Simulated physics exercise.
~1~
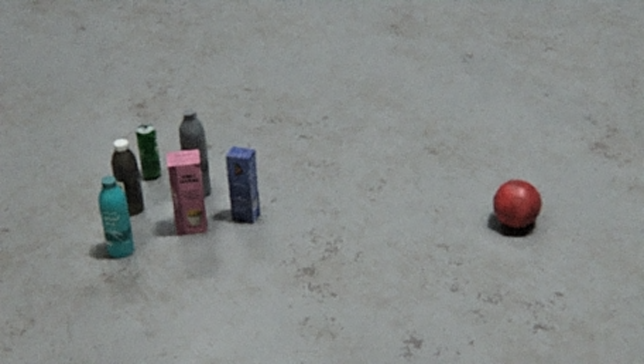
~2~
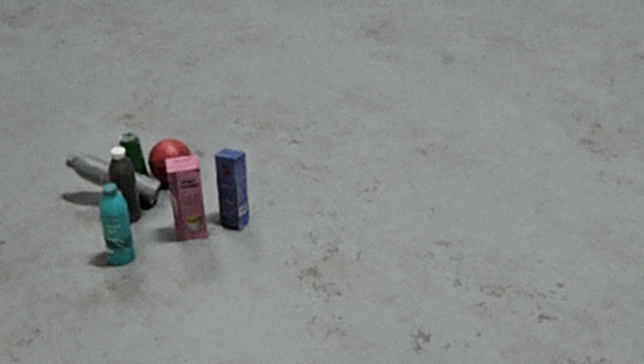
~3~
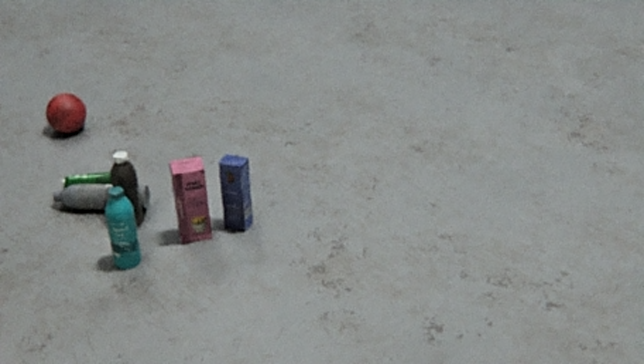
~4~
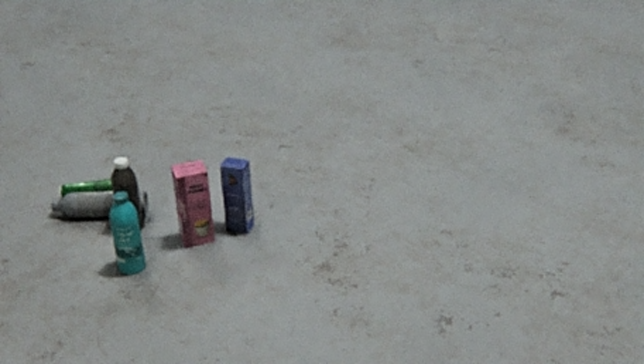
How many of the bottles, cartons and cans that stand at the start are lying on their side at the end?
Two of them end up lying on their side, the grey bottle and the green can.
Red ball rolling left among standing bottles and cartons, grey bottle then green can toppling, ball gone from view at the end.
